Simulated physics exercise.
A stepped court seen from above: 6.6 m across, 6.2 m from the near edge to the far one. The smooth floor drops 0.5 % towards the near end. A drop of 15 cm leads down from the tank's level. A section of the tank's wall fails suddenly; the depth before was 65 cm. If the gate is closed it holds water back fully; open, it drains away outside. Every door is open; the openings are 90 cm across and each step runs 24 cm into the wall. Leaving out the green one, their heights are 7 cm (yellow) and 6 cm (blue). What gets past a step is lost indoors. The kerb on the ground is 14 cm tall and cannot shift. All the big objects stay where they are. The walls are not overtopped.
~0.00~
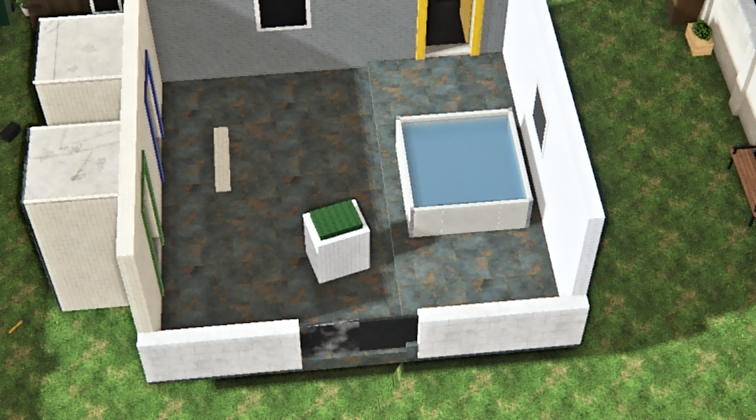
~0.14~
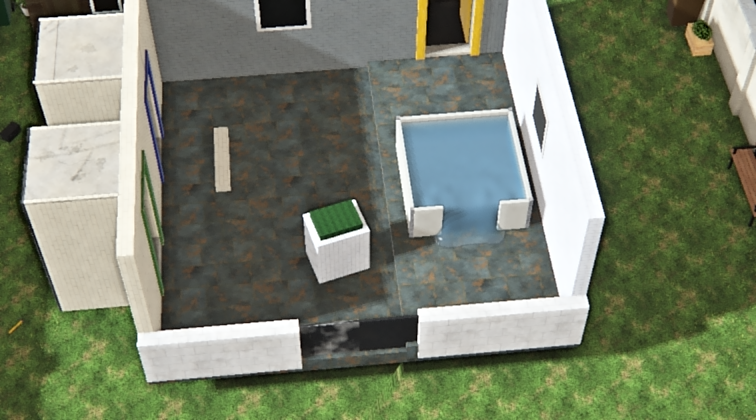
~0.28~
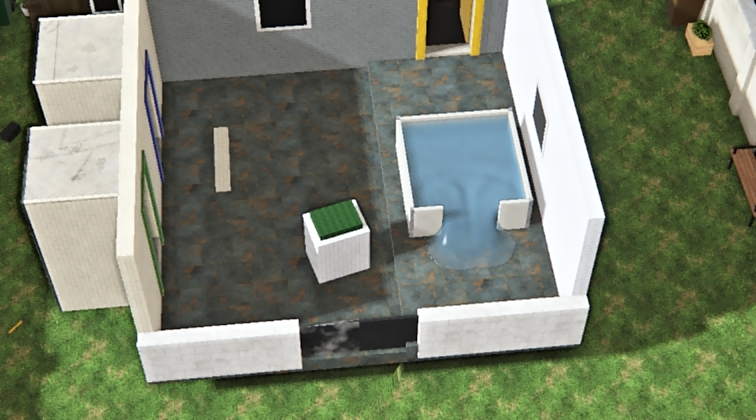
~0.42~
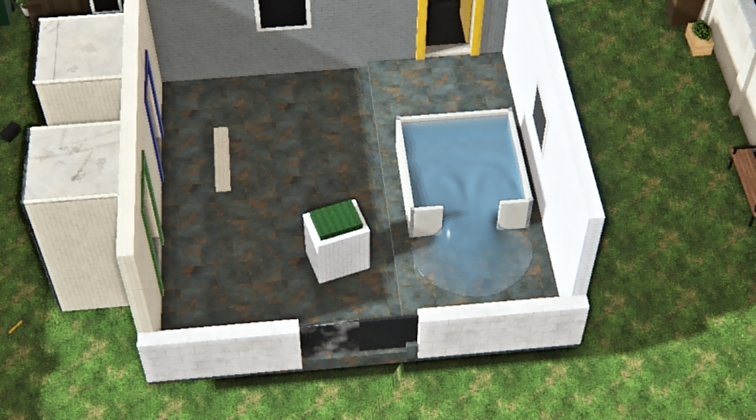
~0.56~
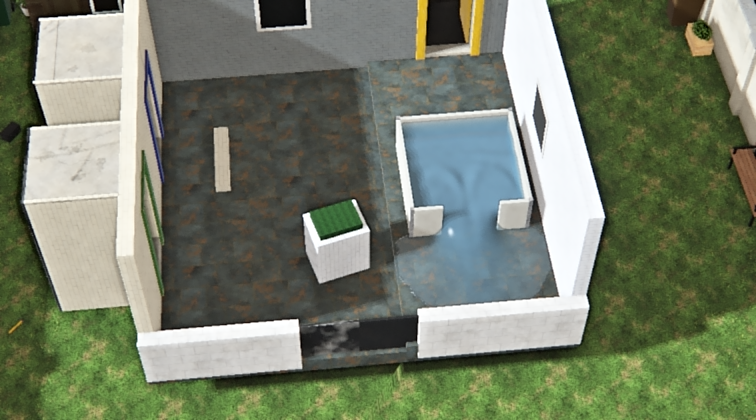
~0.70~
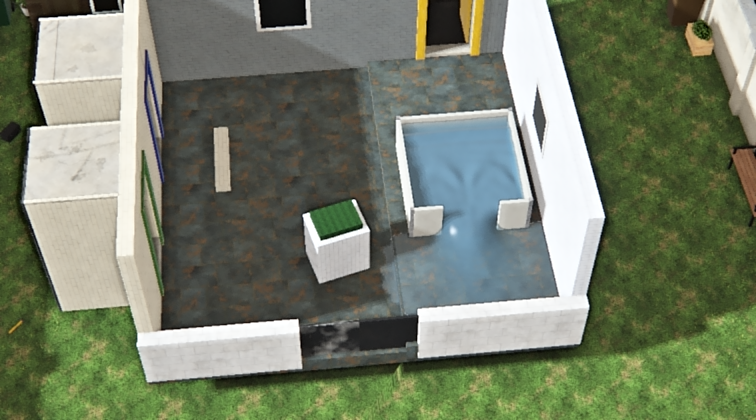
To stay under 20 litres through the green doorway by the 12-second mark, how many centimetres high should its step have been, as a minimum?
Some 11.5 cm above the ground.
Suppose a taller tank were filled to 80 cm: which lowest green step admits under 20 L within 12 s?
Some 15 cm.
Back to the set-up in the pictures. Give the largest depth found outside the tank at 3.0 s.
About 30 cm.
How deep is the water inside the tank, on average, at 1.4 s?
About 45 cm.
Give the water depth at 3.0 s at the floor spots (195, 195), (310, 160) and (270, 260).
In that order: 0, 0 and 1 cm.
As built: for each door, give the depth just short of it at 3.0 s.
In cm: Green 4, yellow 0, blue 0.
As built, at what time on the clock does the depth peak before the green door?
At about 4.0 s.
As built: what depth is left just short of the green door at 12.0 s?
About 8.0 cm.
After 1.4 s water covers 15 % of the floor, deepest (50 cm) near (559, 320); it has not reached the green door.
After 3.0 s water covers 30 % of the floor, deepest (30 cm) near (559, 320); it has not reached the green door.
After 12.0 s water covers 90 % of the floor, deepest (12 cm) near (296, 95); 8 cm at the green door, 0 litres in over its 26 cm step.
At the green door as built, the water arrived by 3.1 s and peaked near 17 cm at 4.2 s.
Run again over the same 12 s with other heights there, 45 litres in over 9.5 cm, 13 litres over 12.5 cm. The limit of 20 litres is kept from about 11.5 cm up.
